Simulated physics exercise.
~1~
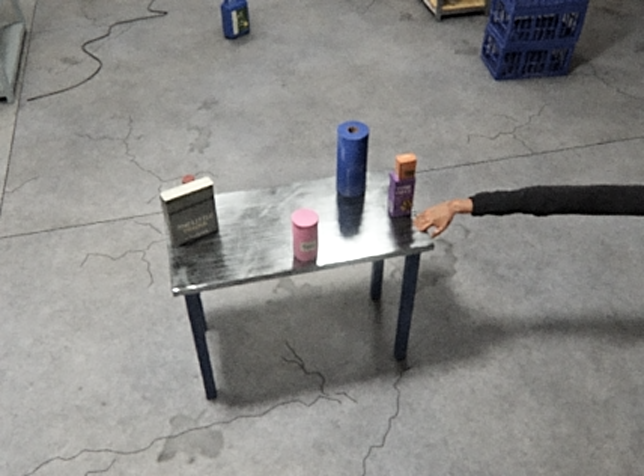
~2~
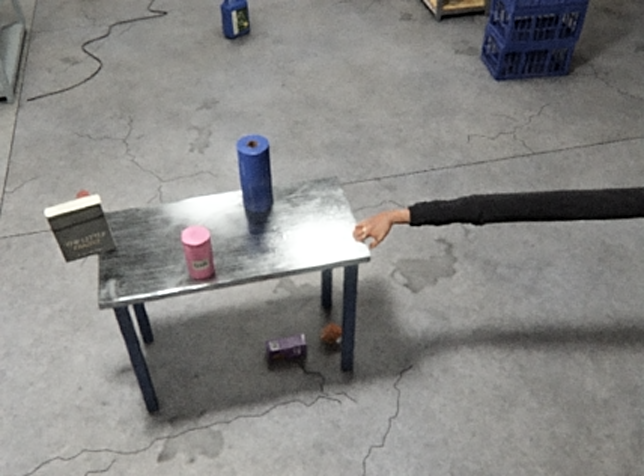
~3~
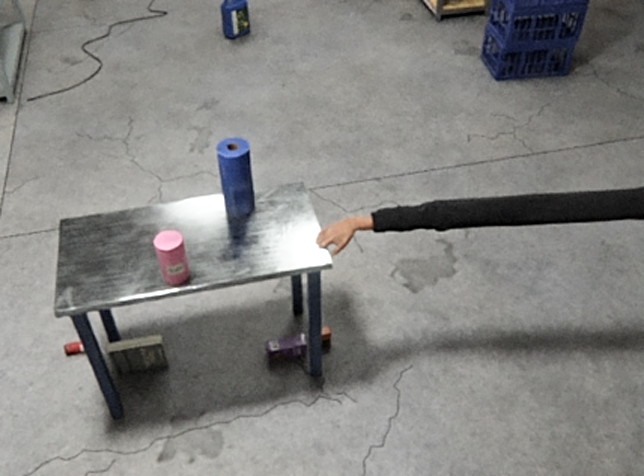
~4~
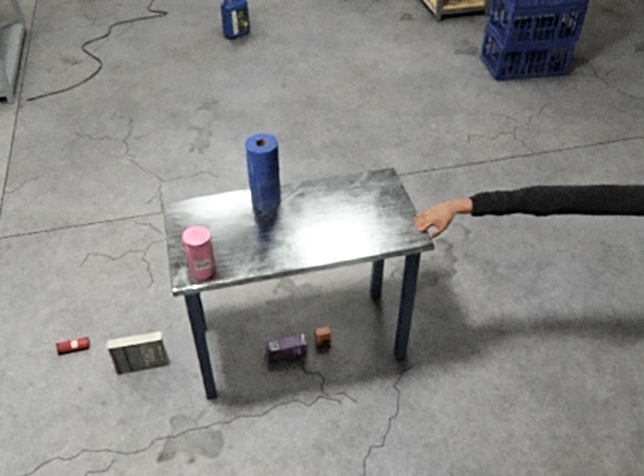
At the start, a blue roll, a pink jar, a grey book, a purple carton, an orange packet and a small red item stand on a metallic-topped table, with a hand at its right edge. The table moves left, and the carton and packet drop to the floor beneath its right side. It shifts farther left, and the book and red item fall too. The table then returns right, the hand still at its edge. Finally, the roll and jar stand on top, while the packet sits upright on the floor near the toppled carton, book and red item.
